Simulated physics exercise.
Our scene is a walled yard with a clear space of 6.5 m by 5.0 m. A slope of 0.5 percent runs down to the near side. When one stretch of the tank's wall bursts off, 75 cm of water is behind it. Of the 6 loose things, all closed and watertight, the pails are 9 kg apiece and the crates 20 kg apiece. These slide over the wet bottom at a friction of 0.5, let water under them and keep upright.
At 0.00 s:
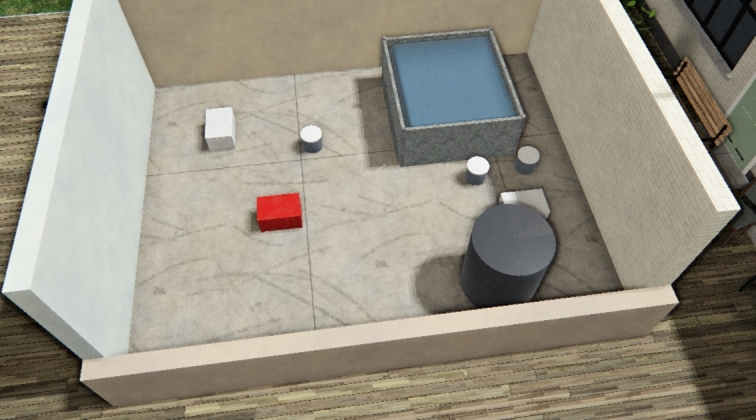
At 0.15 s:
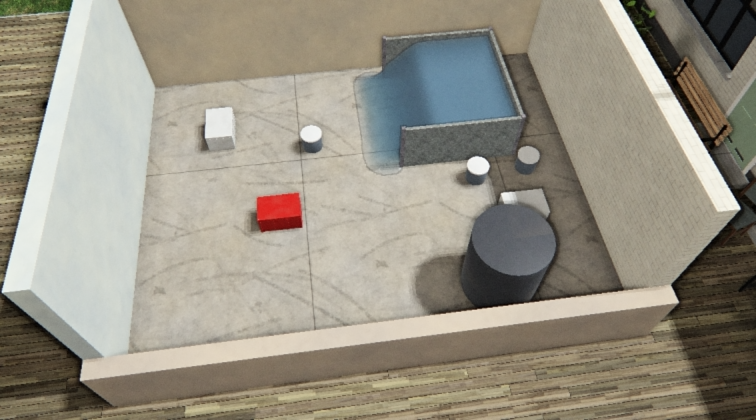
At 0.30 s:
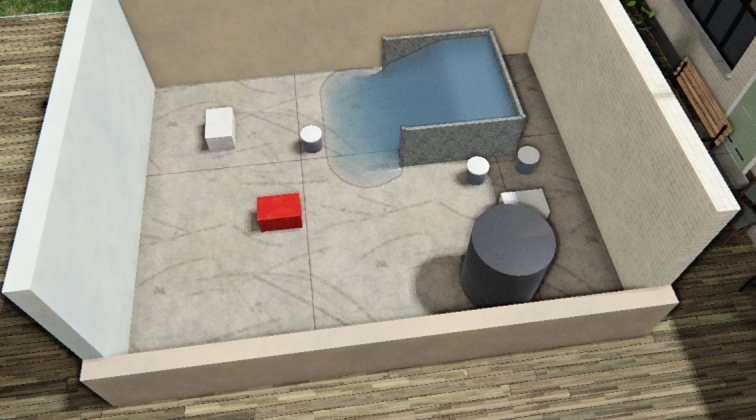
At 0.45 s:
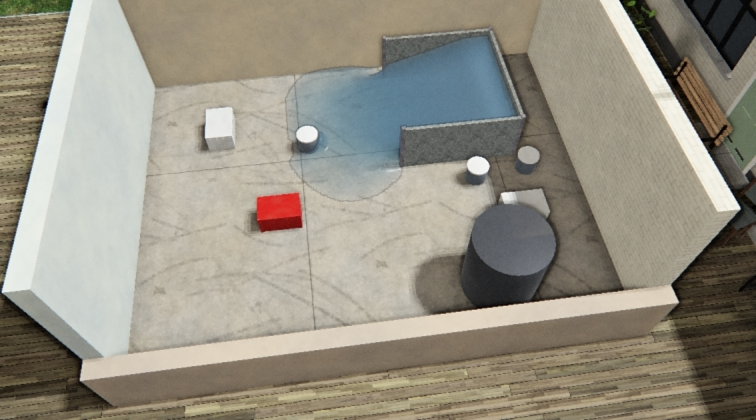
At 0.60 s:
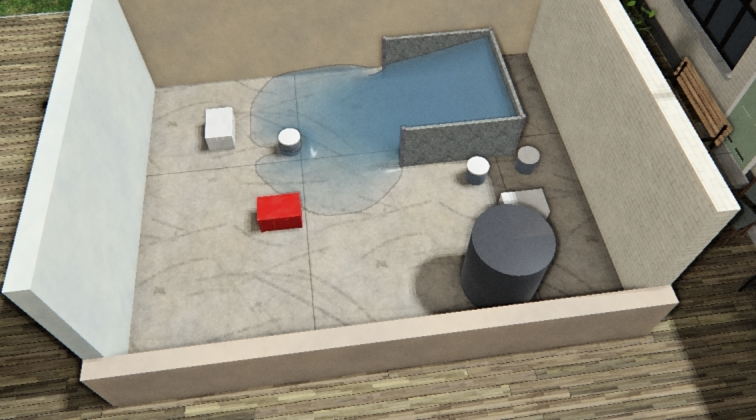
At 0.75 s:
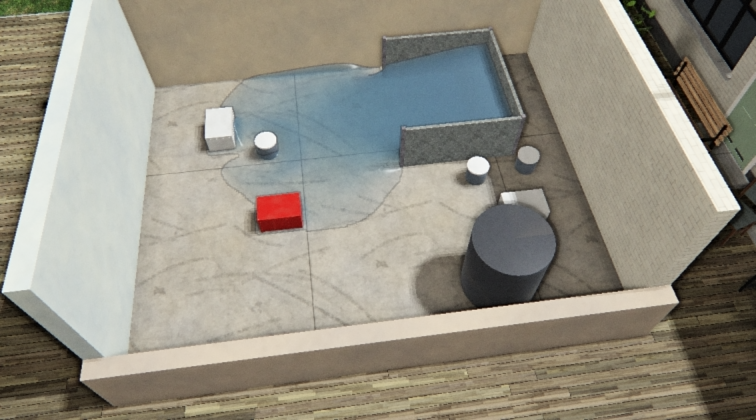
Water spreads left from the broken tank across the yard and pushes one white-topped pail along.
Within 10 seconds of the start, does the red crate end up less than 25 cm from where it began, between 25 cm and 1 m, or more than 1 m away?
The red crate ends up more than 1 m away.
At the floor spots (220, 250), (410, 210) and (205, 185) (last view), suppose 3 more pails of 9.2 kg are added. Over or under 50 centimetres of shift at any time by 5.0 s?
Going through them in the order asked, they come out clear of the mark, shy of the mark and clear of the mark.
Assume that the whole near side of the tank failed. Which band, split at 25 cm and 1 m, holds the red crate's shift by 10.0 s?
What happens next is that the red crate drifts partway.
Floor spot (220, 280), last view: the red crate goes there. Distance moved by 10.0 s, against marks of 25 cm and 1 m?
From that spot, it is pushed far off.
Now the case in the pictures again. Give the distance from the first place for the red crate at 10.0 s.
Some 200 cm, give or take.
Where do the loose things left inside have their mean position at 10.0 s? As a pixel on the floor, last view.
Near (504, 212).
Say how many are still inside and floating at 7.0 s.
My tally comes to 3.
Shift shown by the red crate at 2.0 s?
Some 100 cm from the start.
After 2.0 s the red crate is near (228, 254), 1.0 m from its start, aground; 2 afloat.
After 4.5 s the red crate is near (316, 309), 1.7 m from its start, afloat; 2 afloat.
After 7.0 s the red crate is near (413, 274), 2.1 m from its start, afloat; 3 afloat.
After 10.0 s the red crate is near (420, 220), 2.0 m from its start, afloat; 3 afloat.
